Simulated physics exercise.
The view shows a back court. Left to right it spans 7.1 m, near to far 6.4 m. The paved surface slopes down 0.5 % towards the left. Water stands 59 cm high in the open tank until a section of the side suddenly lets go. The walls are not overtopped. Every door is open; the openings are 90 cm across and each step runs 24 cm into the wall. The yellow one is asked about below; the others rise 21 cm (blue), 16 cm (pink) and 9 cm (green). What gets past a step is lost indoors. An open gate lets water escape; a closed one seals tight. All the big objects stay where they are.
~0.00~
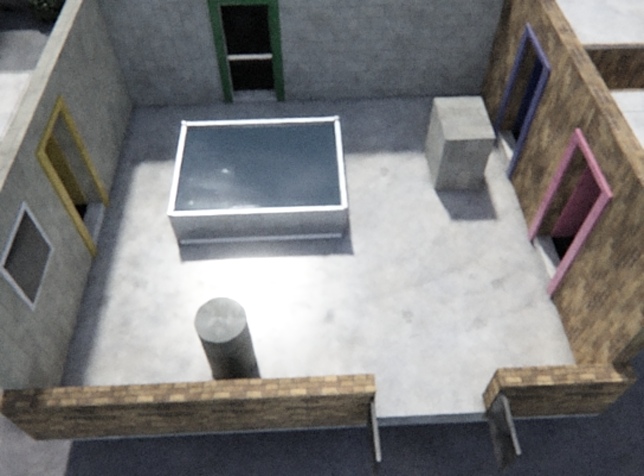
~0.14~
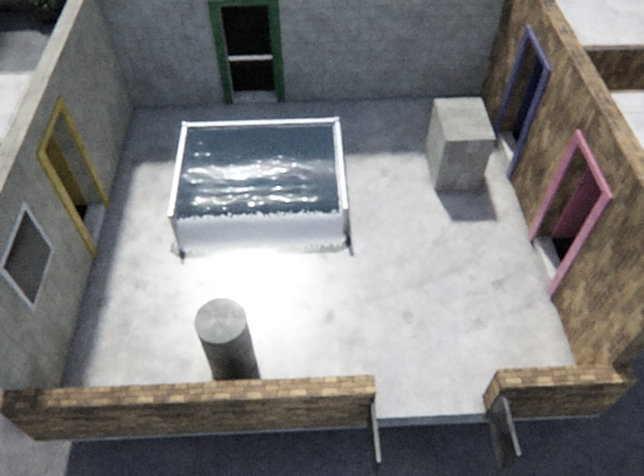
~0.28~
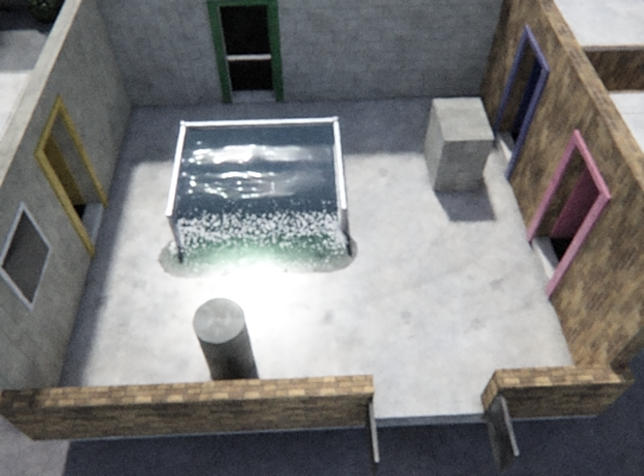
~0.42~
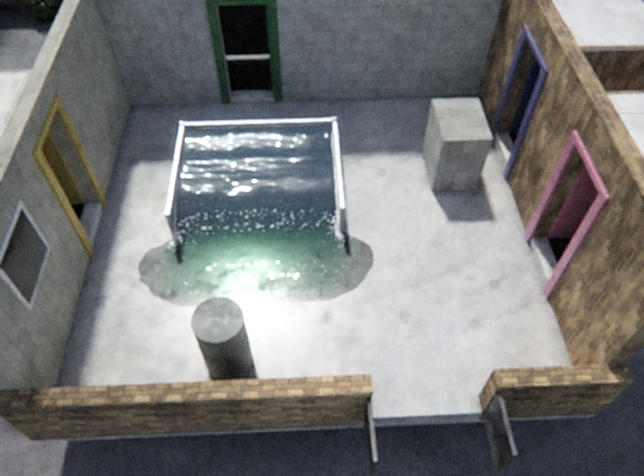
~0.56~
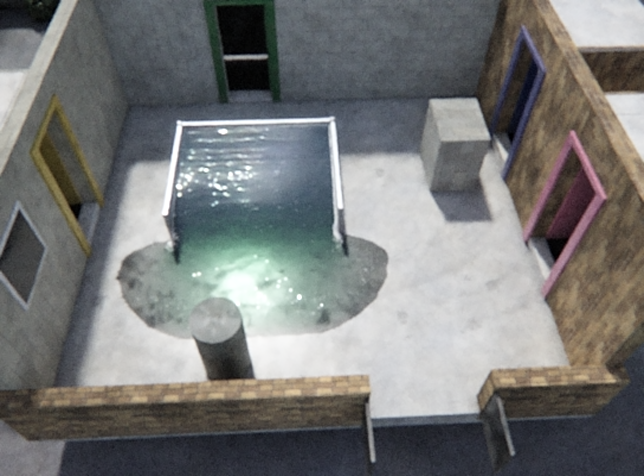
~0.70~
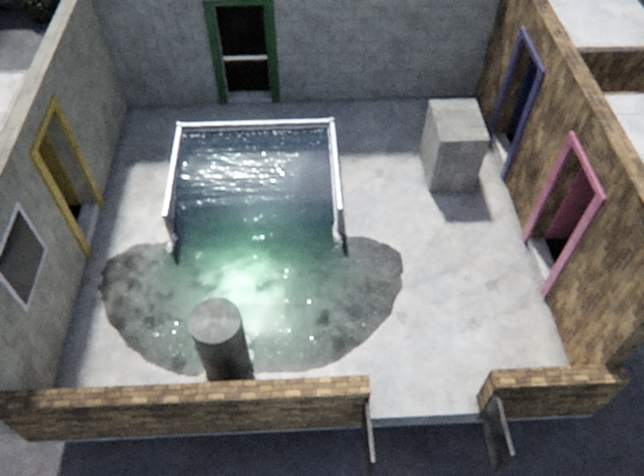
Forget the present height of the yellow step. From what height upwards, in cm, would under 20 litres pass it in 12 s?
At least 7 cm or so.
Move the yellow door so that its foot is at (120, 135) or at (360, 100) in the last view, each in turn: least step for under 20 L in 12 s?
Roughly 12.5 and 7.5 cm.
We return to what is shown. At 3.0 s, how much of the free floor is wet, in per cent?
Some 40 per cent of it.
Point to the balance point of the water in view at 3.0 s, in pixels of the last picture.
At about (245, 298).
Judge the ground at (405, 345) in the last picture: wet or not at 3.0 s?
It is flooded.
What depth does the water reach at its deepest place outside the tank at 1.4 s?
Roughly 40 cm.
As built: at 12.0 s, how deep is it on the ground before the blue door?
Some 11.5 cm.
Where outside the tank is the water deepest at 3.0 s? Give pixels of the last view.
Around (46, 416).
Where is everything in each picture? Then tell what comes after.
Still water, 59 cm deep, in the open tank at (260, 166); the yellow door at (80, 187) is dry, in the first picture.
The front is at (181, 254), 0.3 m from the gap at (261, 228); 0.7 m2 of floor is wet, 59 cm left at the back, in the second picture.
The front is at (188, 274), 0.7 m from the gap at (260, 230); 1.9 m2 of floor is wet, 59 cm left at the back, in the third picture.
The gap is at (258, 230), the front 1.2 m out at (179, 300); the back of the open tank holds 59 cm, in the fourth picture.
The front is at (180, 332), 1.7 m from the gap at (256, 231); 5.6 m2 of floor is wet, 56 cm left at the back, in the fifth picture.
The front is at (276, 367), 2.3 m from the gap at (256, 231); 7.6 m2 of floor is wet, 50 cm left at the back; 1.1 m in a straight line remain to the yellow door at (74, 188), in the sixth picture.
After 1.4 s water covers 35 % of the floor, deepest (40 cm) near (294, 404); it has not reached the yellow door.
After 3.0 s water covers 40 % of the floor, deepest (40 cm) near (46, 416); it has not reached the yellow door.
After 12.0 s water covers 100 % of the floor, deepest (12 cm) near (412, 141); 5 cm at the yellow door, 0 litres in over its 17 cm step.
At the yellow door as built, the water arrived by 3.3 s and peaked near 11 cm at 5.8 s.
With a step of 6 cm, 29 litres would have come in within the 12 s; with 8 cm, 11 litres. So under 20 litres takes about 7 cm.
